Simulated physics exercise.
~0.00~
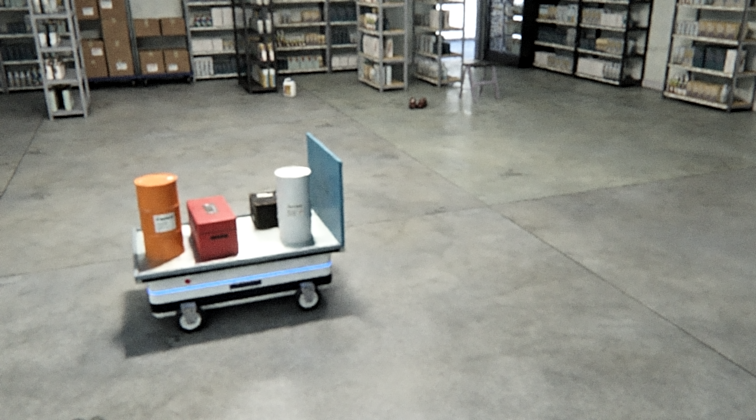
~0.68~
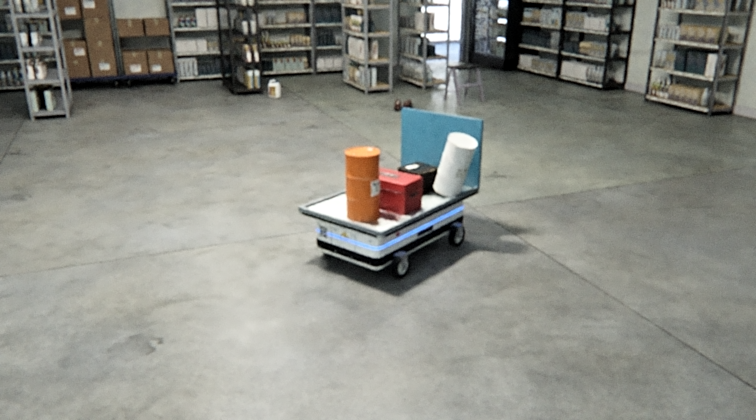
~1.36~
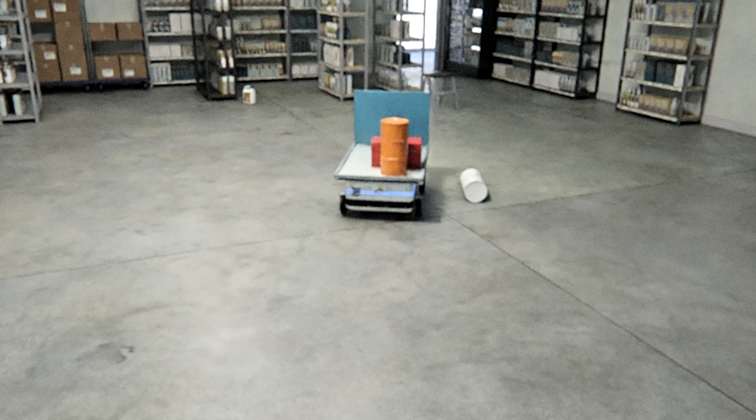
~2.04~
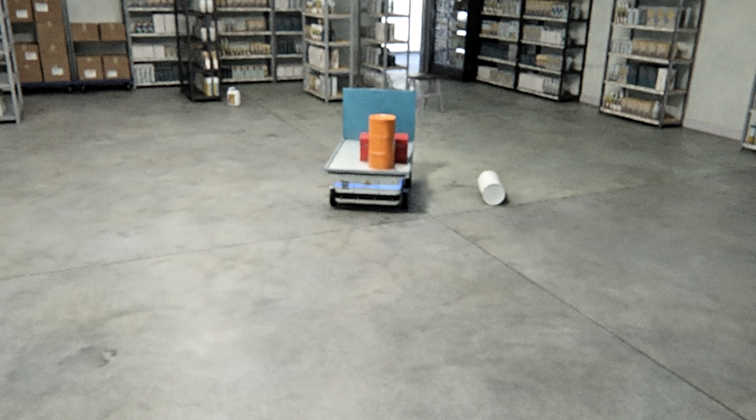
A low robot cart with a tall blue board at one end stands on the grey concrete floor of a storeroom lined with shelves, seen from a raised viewpoint. On its deck are an upright orange canister at the left, a red toolbox, a small black parcel behind, and a white canister near the board. The cart travels right and away, turning as it goes, and the white canister leans over. It comes off the deck and lies on its side on the floor to the right. The cart ends facing the shelves, with the orange canister still upright before the red toolbox.
